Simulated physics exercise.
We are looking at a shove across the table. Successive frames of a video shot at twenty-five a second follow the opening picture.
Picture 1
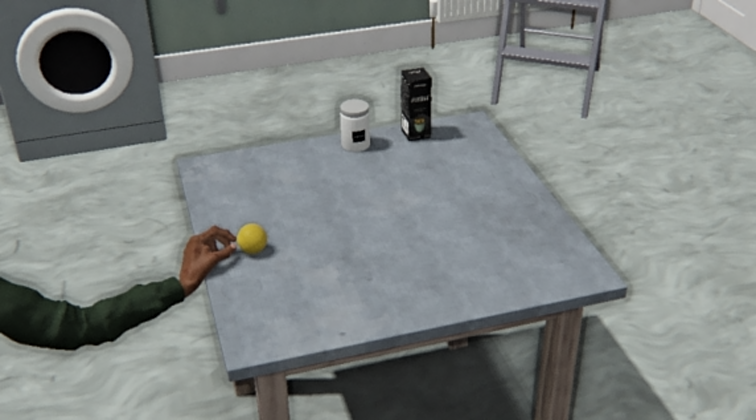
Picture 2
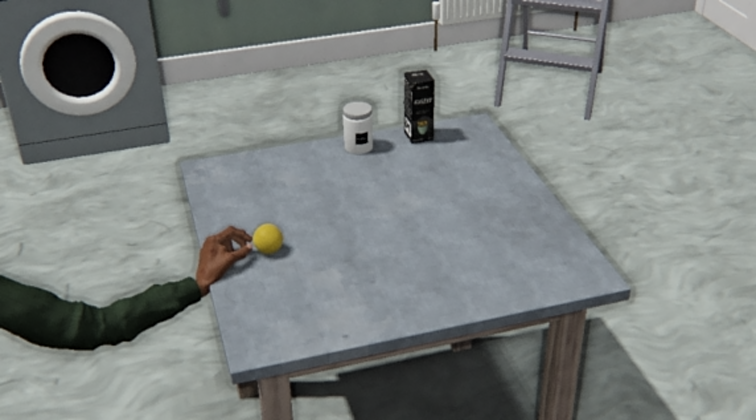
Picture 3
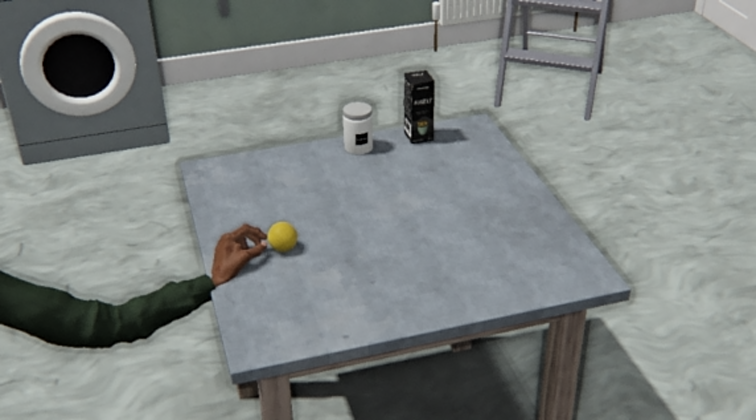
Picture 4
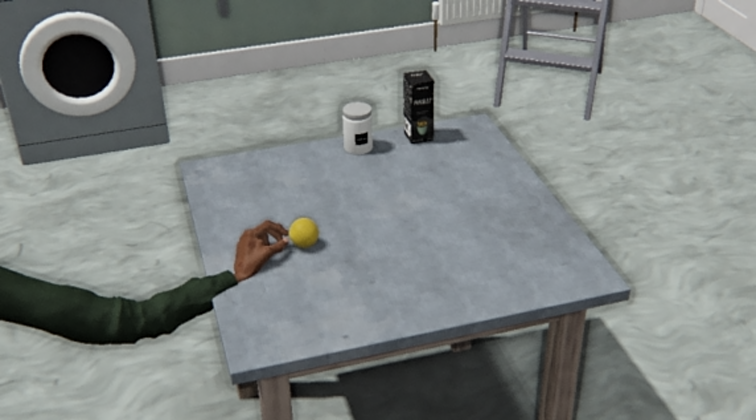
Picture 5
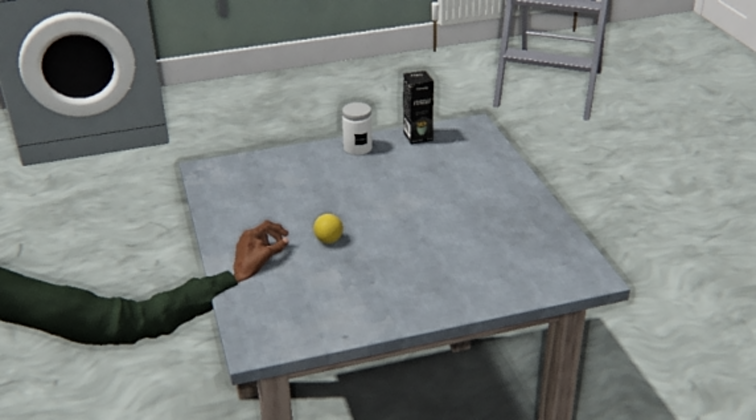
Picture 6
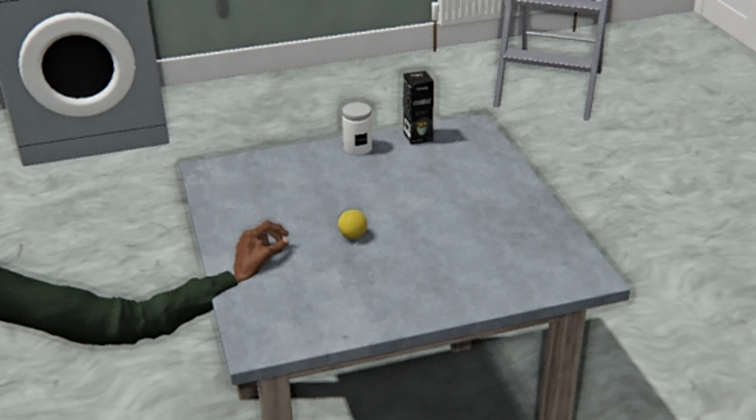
A hand in a dark green sleeve pushed a yellow lemon to the right across a gray table, then stayed back while the lemon kept rolling away from it, a white jar and black box sitting behind.
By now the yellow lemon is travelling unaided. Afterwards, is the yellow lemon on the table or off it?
It goes past the rim, as far as I can tell.
Then, 0.20 s after the last picture, yellow lemon rolled well along near (465, 204).
Then, 0.50 s after the last picture, yellow lemon now off the table.
Then, 0.80 s after the last picture, things are still on the move.
By the end, off the table, yellow lemon.
